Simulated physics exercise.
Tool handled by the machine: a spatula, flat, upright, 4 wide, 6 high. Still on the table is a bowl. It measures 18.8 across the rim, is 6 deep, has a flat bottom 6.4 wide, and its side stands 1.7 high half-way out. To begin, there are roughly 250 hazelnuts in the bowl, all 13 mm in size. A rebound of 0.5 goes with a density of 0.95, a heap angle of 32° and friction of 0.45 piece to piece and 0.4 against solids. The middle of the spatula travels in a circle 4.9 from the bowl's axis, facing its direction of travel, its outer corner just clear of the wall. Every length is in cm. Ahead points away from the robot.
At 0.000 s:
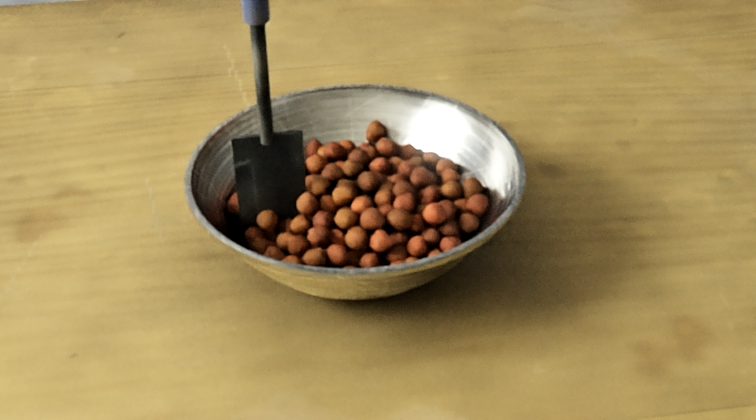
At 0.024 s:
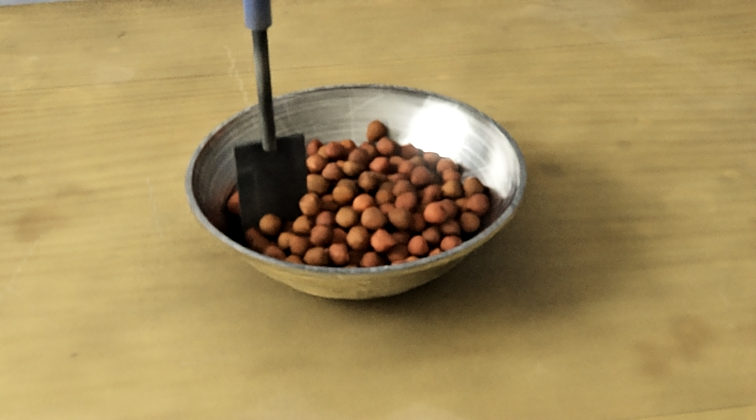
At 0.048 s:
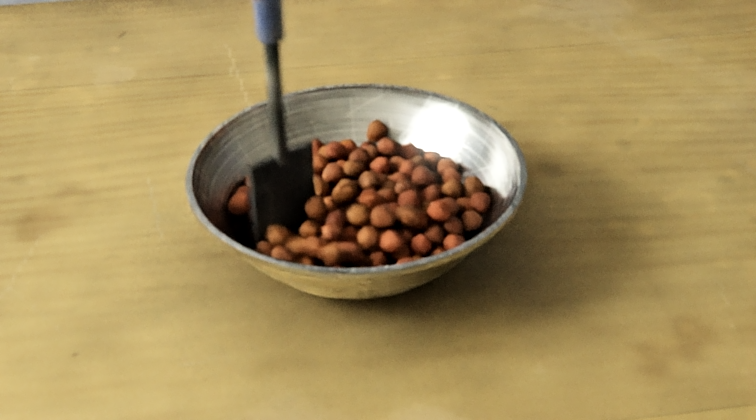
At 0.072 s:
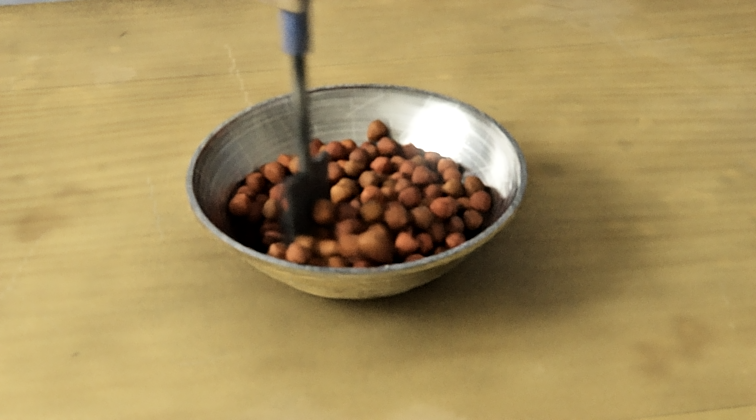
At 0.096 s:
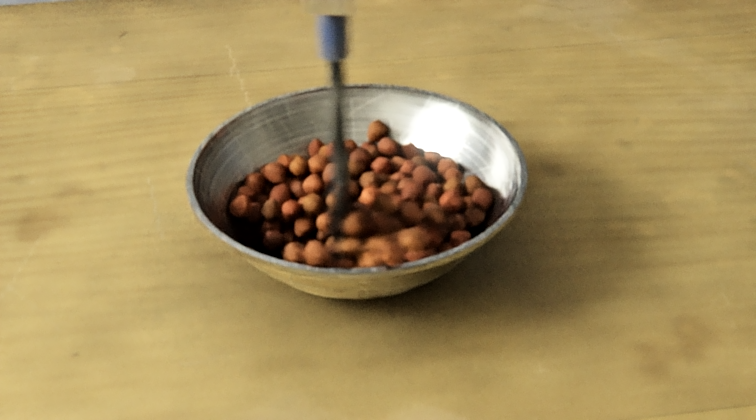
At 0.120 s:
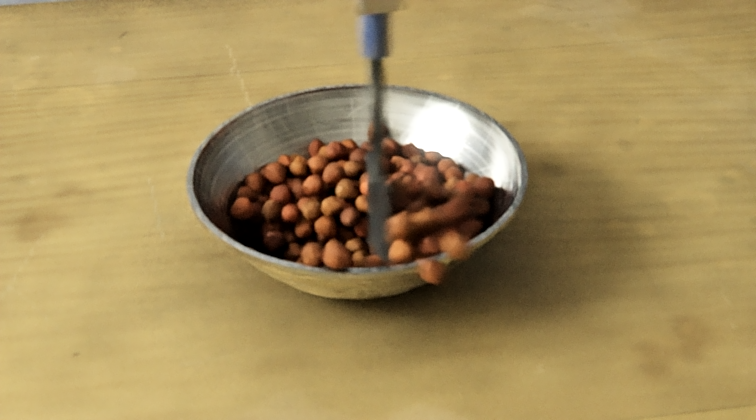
At the start, a dark spatula with a blue handle stands at the left side of a metal bowl of reddish-brown balls on a wooden table. It begins slowly, then sweeps through the near part of the bowl toward the right, turning edge-on and pushing balls into a heap against the right rim.
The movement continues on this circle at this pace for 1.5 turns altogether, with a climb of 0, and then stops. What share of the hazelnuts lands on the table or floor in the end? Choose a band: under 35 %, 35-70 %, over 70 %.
Band: 35-70 %.
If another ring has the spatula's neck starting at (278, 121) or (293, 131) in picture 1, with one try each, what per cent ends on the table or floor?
50 and 35 per cent.
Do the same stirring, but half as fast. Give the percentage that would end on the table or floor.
Estimated share: About 20 per cent.
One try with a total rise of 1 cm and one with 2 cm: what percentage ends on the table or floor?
First try about 35 per cent, second about 30 per cent.
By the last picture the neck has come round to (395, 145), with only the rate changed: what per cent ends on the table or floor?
Roughly 45 percent of it.
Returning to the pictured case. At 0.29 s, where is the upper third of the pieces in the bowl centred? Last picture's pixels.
About (315, 125).
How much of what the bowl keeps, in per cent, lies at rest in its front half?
Around 45 percent of it.
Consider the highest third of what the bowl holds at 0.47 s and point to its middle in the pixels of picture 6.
Centre, approx.: (361, 241).
After 0.29 s, 267° round, highest piece 11 above the table; 206 in the bowl, 12 on the table or floor, 33 in flight or on the tool.
After 0.47 s, 76° round, highest piece 10 above the table; 163 in the bowl, 64 on the table or floor, 24 in flight or on the tool.
After 0.76 s, 180° round, highest piece 7 above the table; 128 in the bowl, 122 on the table or floor, 1 in flight or on the tool.
After 1.46 s, 180° round, highest piece 4 above the table; 127 in the bowl, 124 on the table or floor.
At rest, 127 in the bowl, 124 on the table or floor. That is 49 % on the table or floor.
